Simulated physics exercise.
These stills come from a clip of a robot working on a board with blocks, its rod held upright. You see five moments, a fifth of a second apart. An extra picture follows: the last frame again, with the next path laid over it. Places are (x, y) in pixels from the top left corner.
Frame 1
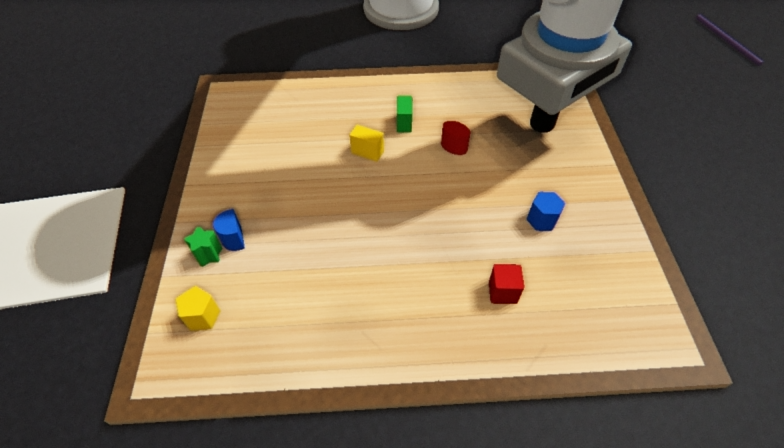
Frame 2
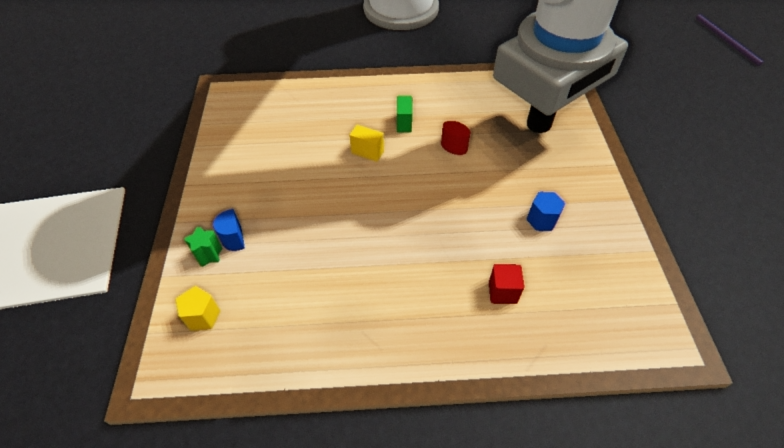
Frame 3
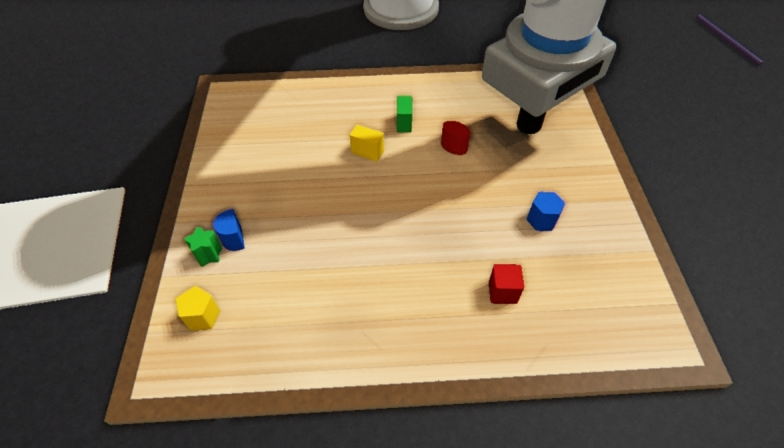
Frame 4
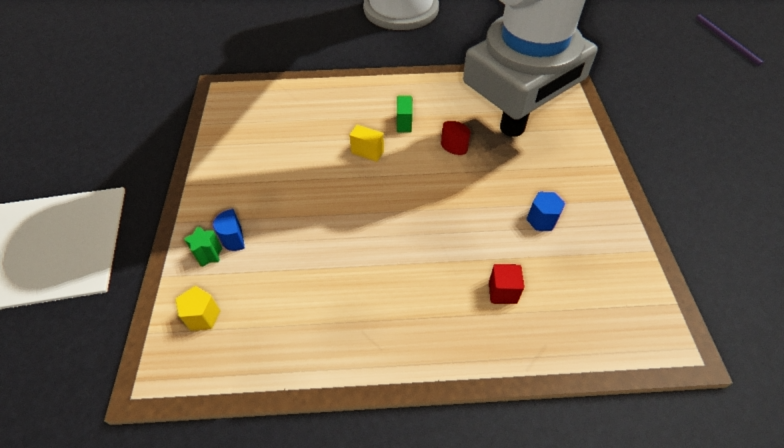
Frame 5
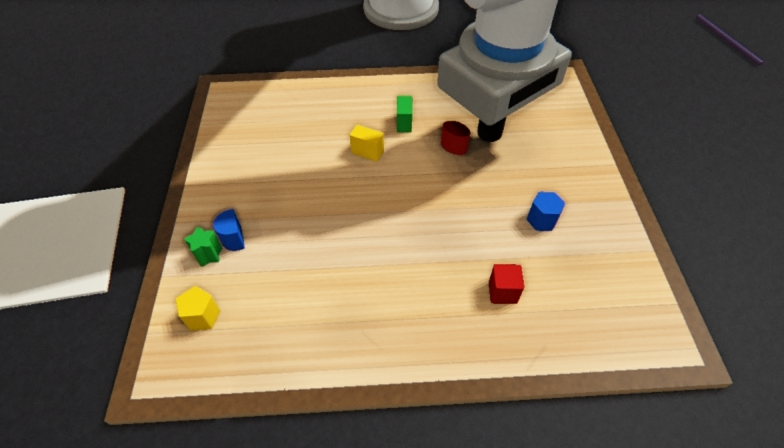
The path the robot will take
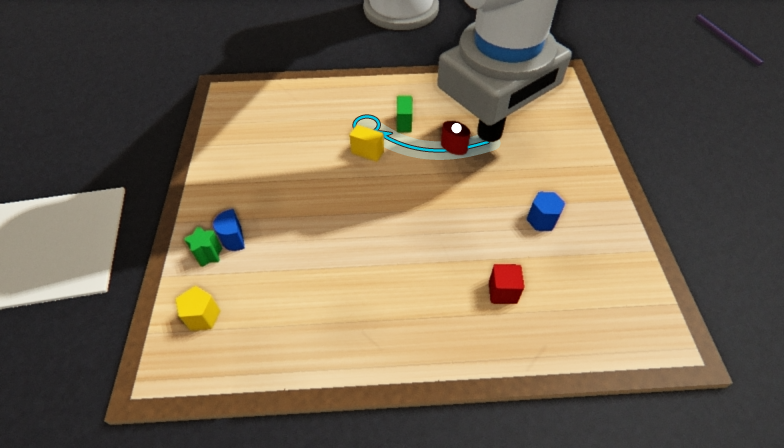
We see a robot arm above a wooden board scattered with red, blue, green and yellow blocks. Its dark-tipped rod stays nearly still, then moves left across the board's upper right toward the dark red block, while the blocks remain still.
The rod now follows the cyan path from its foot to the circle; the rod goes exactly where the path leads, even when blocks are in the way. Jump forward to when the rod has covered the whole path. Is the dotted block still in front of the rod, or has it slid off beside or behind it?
It stays ahead.
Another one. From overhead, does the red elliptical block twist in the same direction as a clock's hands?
The answer is yes.
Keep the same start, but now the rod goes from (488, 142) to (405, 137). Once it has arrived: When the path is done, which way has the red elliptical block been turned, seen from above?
It spins against the clock.
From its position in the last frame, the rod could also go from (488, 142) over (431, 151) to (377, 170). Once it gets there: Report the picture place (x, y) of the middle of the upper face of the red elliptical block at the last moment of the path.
At (393, 126).
Path on the board, from (488, 142) through (445, 150) and (401, 144) to (367, 125); the dot is on the red elliptical block.
On the path given first. One third of the way, rod at (445, 143); red elliptical block at (423, 127), turned 50° clockwise.
Two thirds of the way, rod at (401, 136); green oblong at (401, 100), turned 25° clockwise; red elliptical block at (384, 115), turned 110° clockwise.
At the end, rod at (366, 117); yellow oblong in place; green oblong at (401, 99), turned 30° clockwise; red elliptical block at (349, 96), turned 115° clockwise.
